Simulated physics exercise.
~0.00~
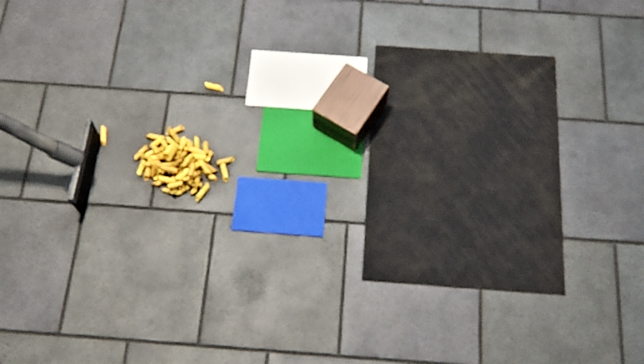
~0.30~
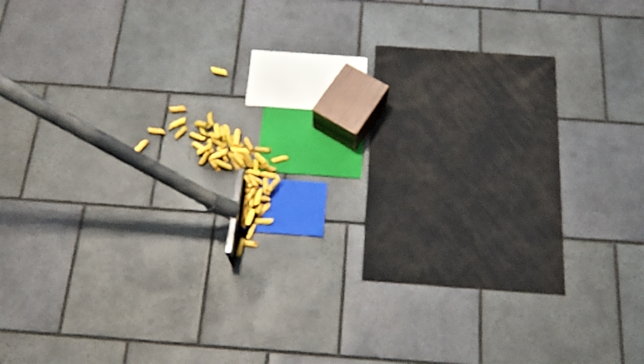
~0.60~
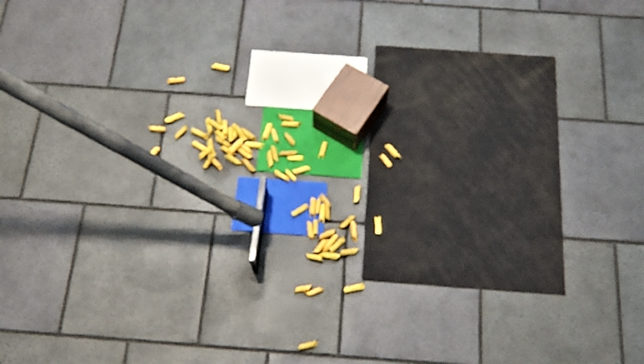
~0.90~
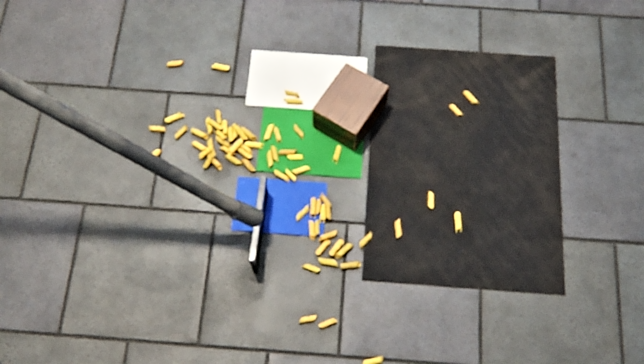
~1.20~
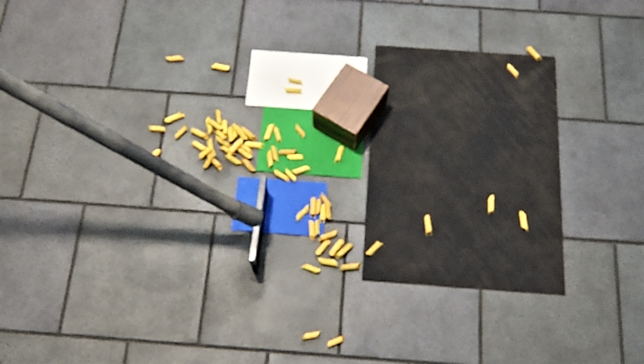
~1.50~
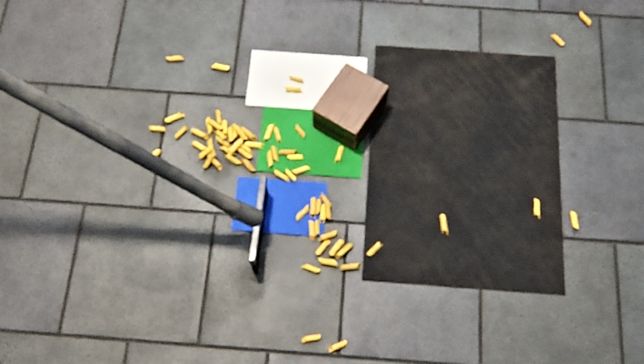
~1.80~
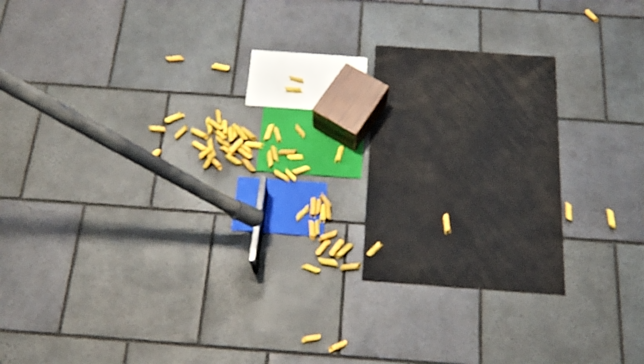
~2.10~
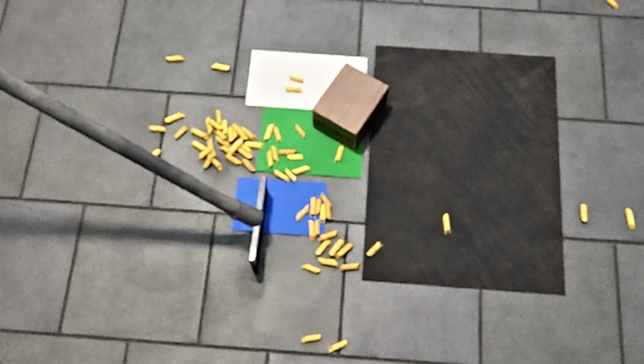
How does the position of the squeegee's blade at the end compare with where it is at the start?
At the start the blade is at the far left, on the grey tiles to the left of the pasta heap. By the end it is farther right, resting over the left part of the blue mat.
